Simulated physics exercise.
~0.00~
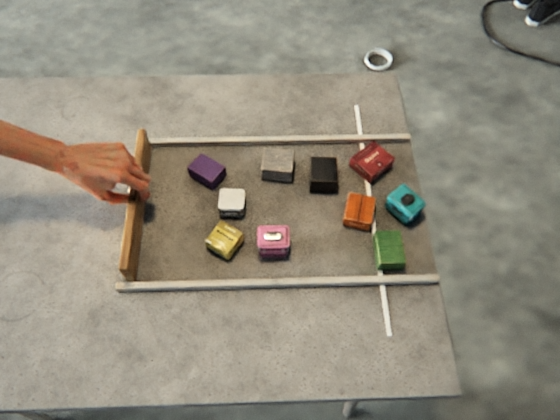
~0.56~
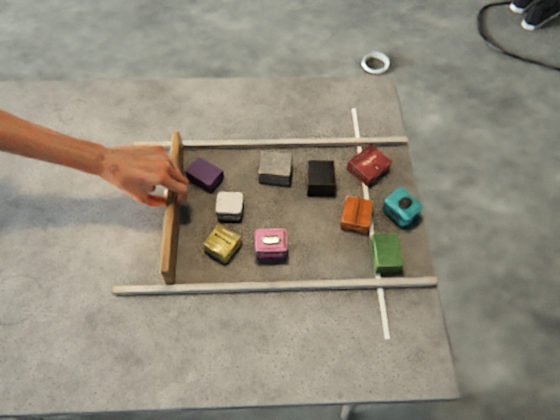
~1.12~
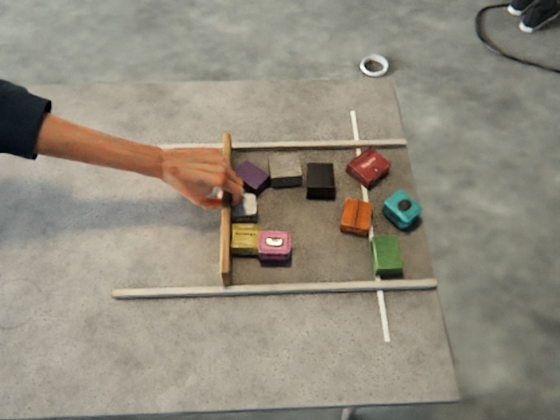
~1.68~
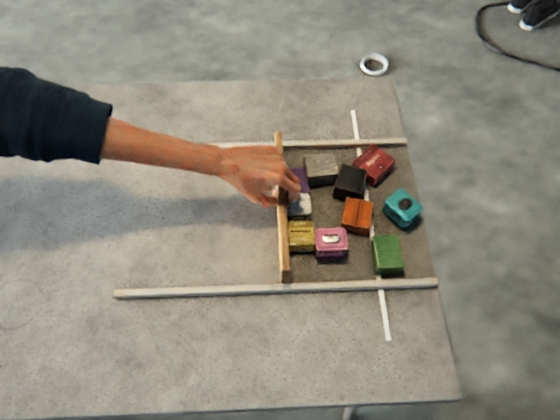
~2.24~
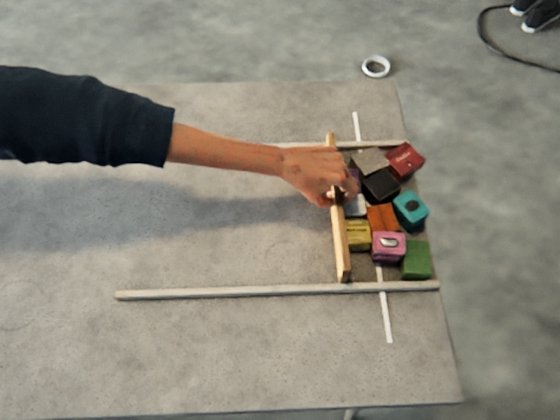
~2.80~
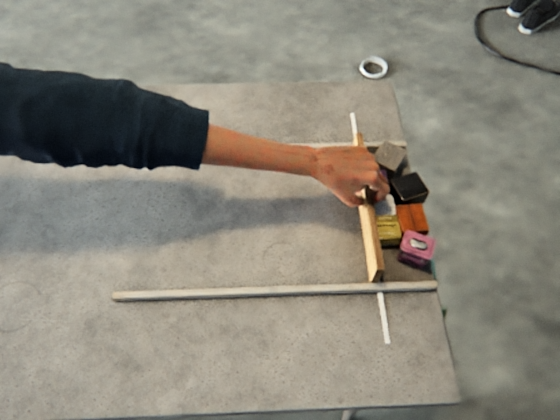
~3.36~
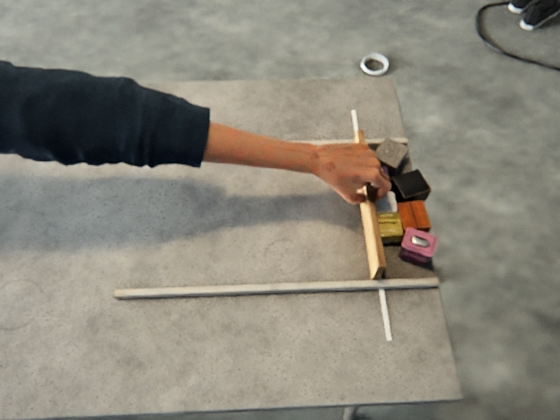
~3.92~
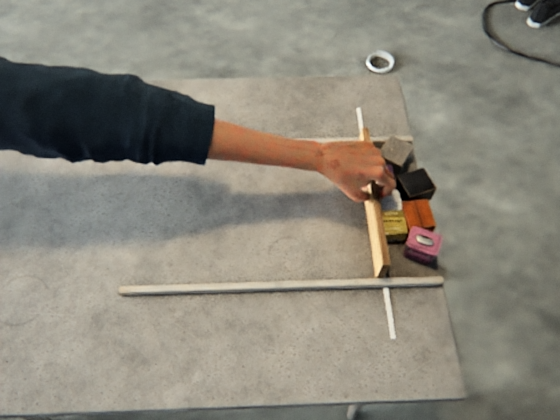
A hand slid a wooden board to the right between two rails, gathering scattered small blocks and boxes and pushing them toward the table's edge, until the red, turquoise and green ones dropped off and the board stopped at the tape strip, the rest bunched against it.
